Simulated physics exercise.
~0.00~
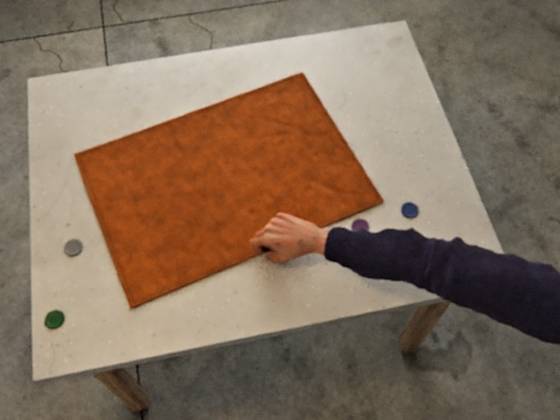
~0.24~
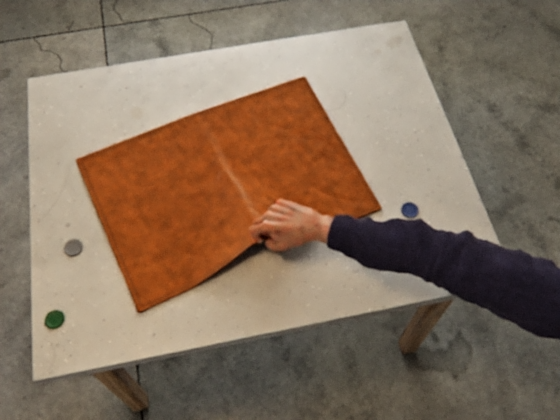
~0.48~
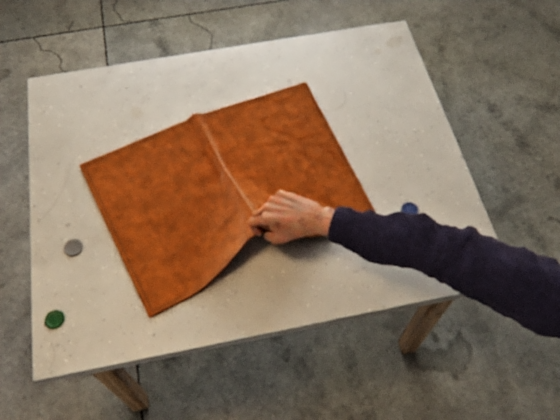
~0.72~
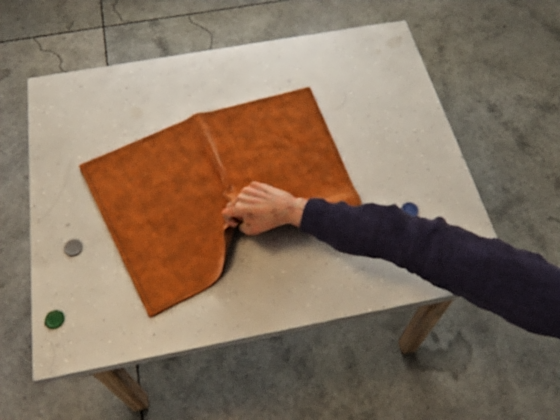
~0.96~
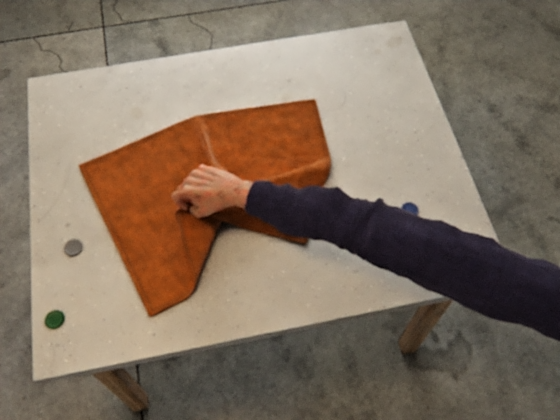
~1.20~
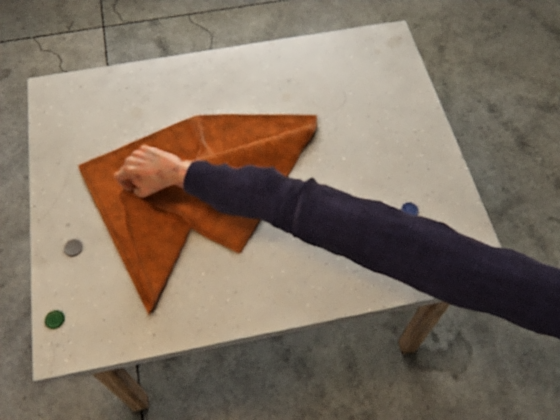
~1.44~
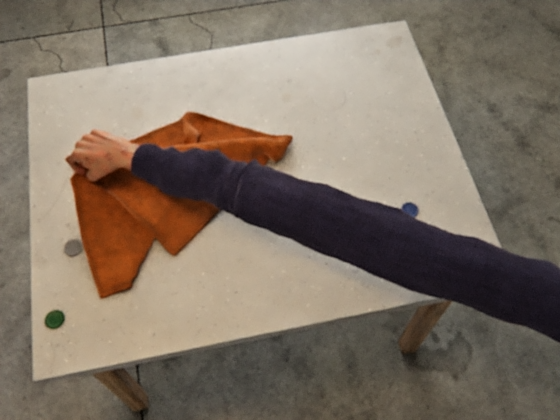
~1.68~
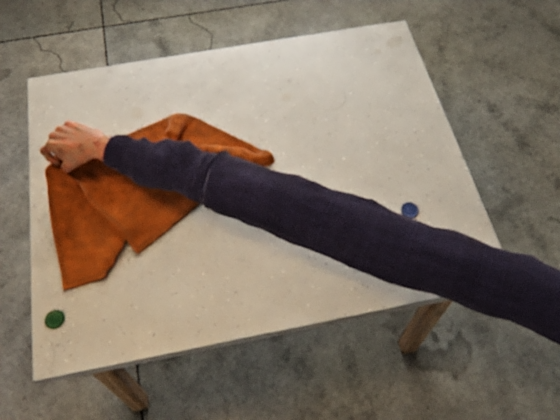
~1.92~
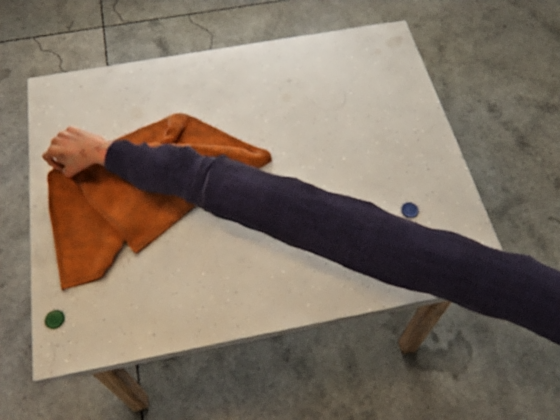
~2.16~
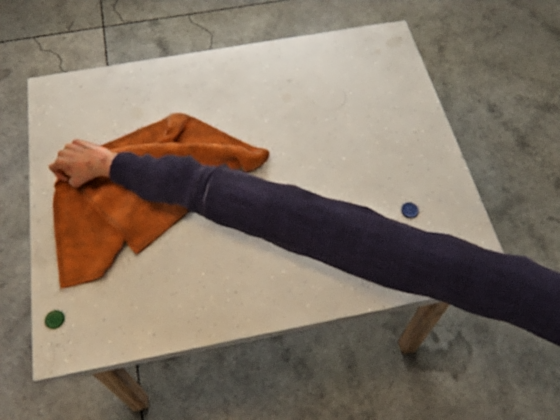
On a pale table, a hand lifts an orange cloth's near edge, bunching and dragging it left over a grey disc.
